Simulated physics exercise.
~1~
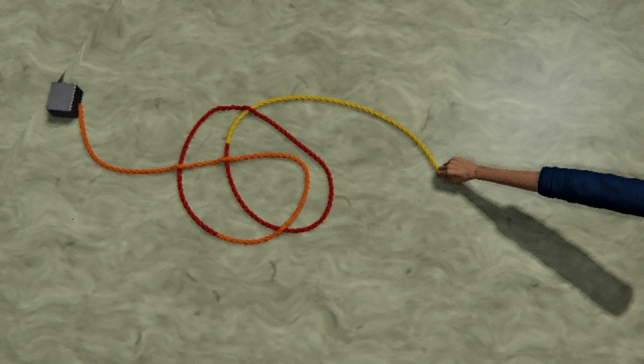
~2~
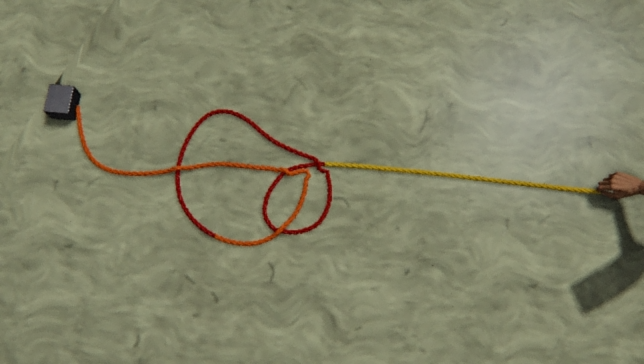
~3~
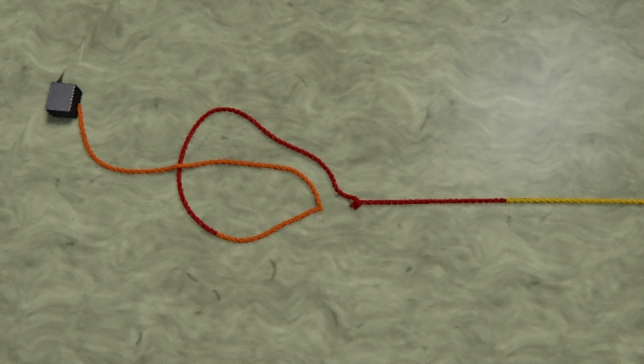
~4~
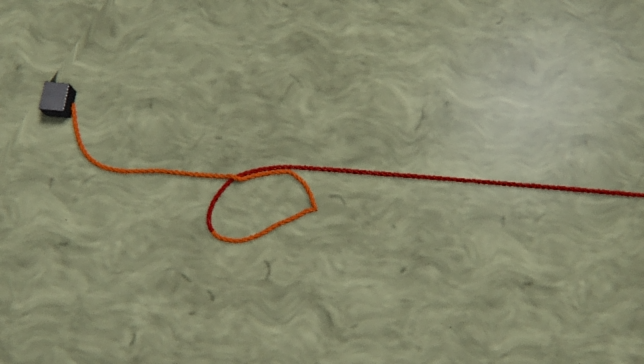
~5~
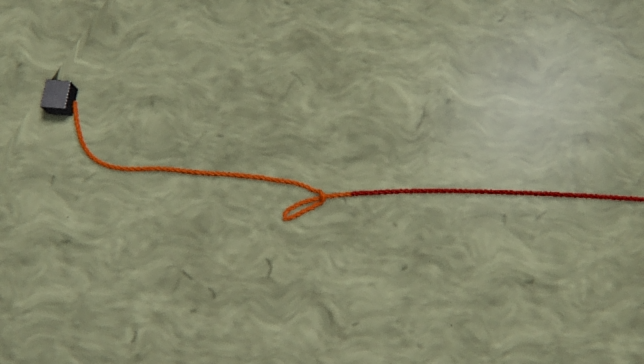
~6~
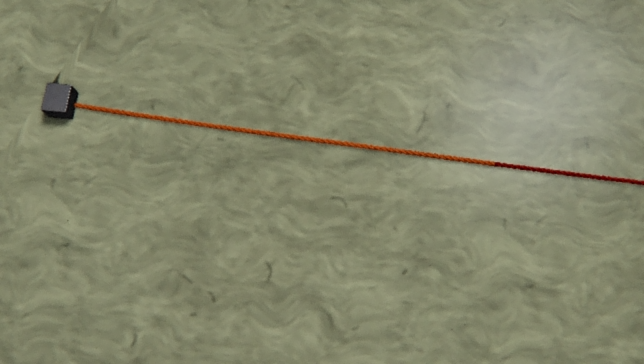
The footage shows a looped orange, red and yellow rope on a mottled greenish floor, attached to a small dark block at left, as a hand pulls the yellow end rightward out of view. The loops shrink and slip free, leaving the rope straight with no knot visible.
